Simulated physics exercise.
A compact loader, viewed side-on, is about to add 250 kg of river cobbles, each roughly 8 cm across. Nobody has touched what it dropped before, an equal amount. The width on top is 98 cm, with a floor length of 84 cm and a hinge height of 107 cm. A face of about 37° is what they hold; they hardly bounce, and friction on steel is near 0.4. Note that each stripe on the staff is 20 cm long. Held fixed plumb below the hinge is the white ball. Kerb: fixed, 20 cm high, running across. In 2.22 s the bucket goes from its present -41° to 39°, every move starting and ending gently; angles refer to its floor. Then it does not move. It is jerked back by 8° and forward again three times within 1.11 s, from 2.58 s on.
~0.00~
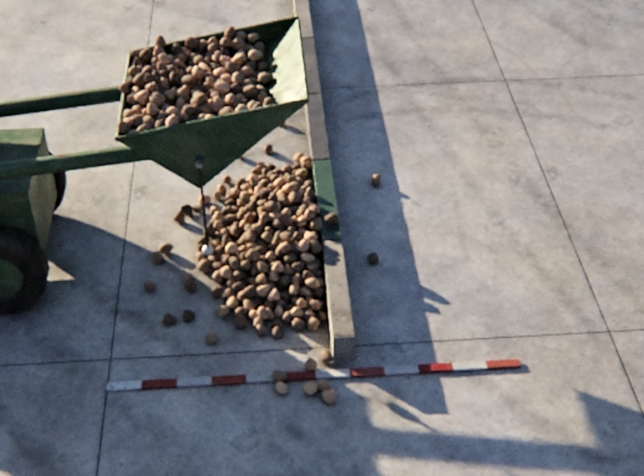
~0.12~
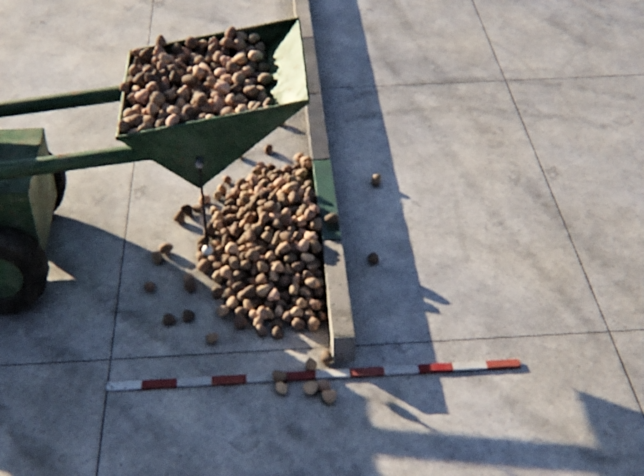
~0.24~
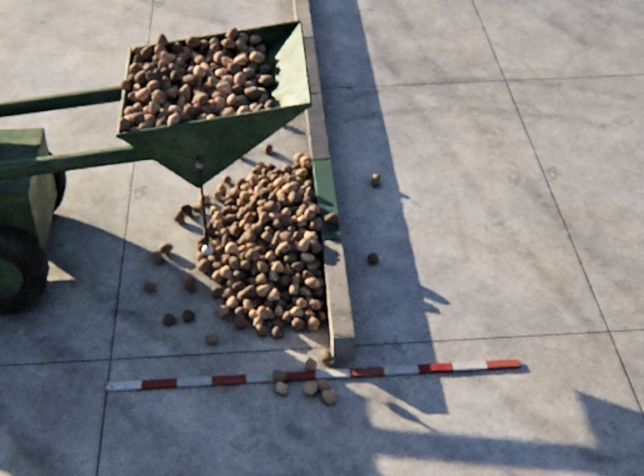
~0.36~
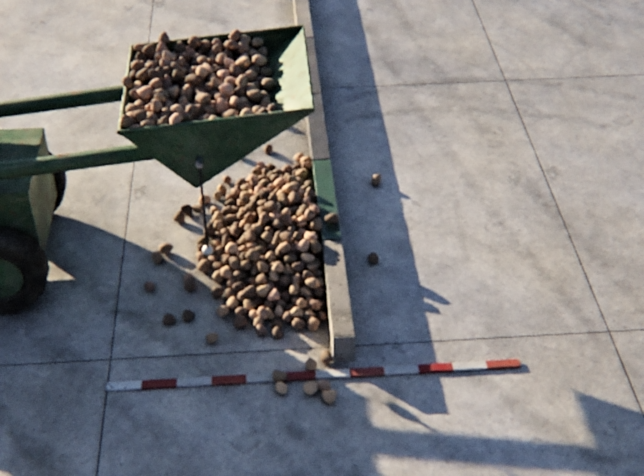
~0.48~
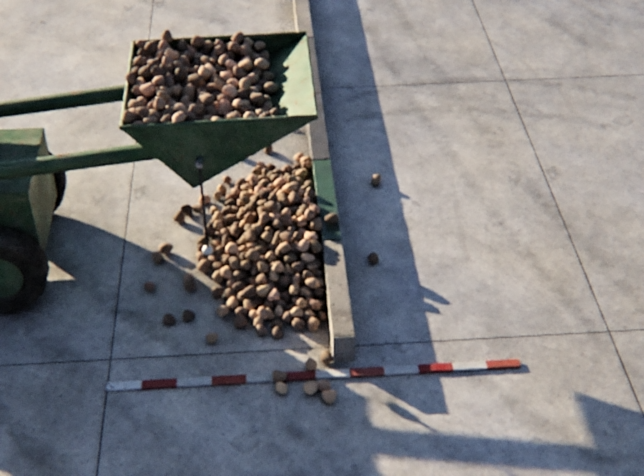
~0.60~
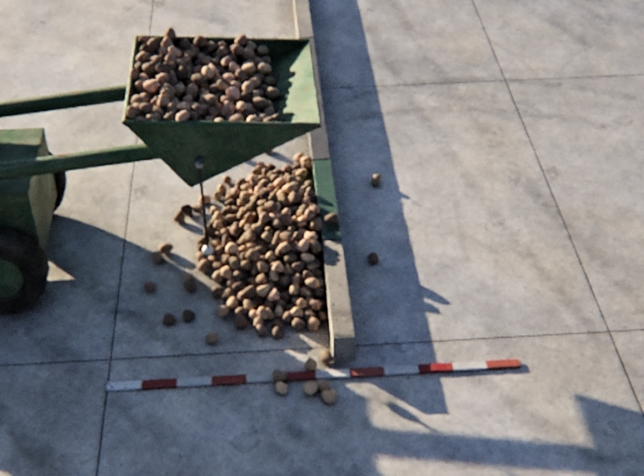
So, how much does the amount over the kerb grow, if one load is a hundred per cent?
It grows by around 59 per cent.
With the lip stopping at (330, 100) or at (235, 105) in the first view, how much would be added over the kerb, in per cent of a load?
Case one about 90 %, case two about 5 %.
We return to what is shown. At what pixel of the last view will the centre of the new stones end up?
They come to rest centred about (356, 231).
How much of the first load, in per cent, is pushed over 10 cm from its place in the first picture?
Roughly 0 percent.
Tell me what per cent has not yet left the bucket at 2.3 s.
About 15 per cent.
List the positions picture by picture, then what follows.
In the first picture, the bucket is at -41°, its lip at (308, 100); the top of the load is at (234, 44). The earlier load is highest near (294, 216), 25 cm above ground level, 100 % on this side of the kerb.
In the second picture, the bucket is at -40°, its lip at (309, 102); the top of the load is at (235, 44); the stones move at 0.0 m/s on average.
In the third picture, the bucket is at -38°, its lip at (311, 105); the top of the load is at (212, 48); the stones move at 0.1 m/s on average.
In the fourth picture, lip at (314, 110), floor tilted -35°, highest stones at (191, 53); the stones move at 0.1 m/s on average.
In the fifth picture, lip at (317, 117), floor tilted -31°, highest stones at (169, 56); the stones move at 0.1 m/s on average.
In the sixth picture, lip at (320, 125), floor tilted -27°, highest stones at (152, 56); the stones move at 0.2 m/s on average.
After 1.7 s the floor is at 26°; in per cent of one load, 97 in the bucket, 103 on this side of the kerb; the foremost stones are at (333, 197).
After 2.3 s the floor is at 39°; in per cent of one load, 14 in the bucket, 153 on this side of the kerb, 34 over the kerb; the foremost stones are at (432, 235).
After 4.1 s the floor is at 39°; in per cent of one load, 0 in the bucket, 141 on this side of the kerb, 60 over the kerb; the foremost stones are at (517, 201).
After 6.6 s the floor is at 39°; in per cent of one load, 0 in the bucket, 141 on this side of the kerb, 60 over the kerb; the foremost stones are at (517, 201). Net gain over the kerb, 59.
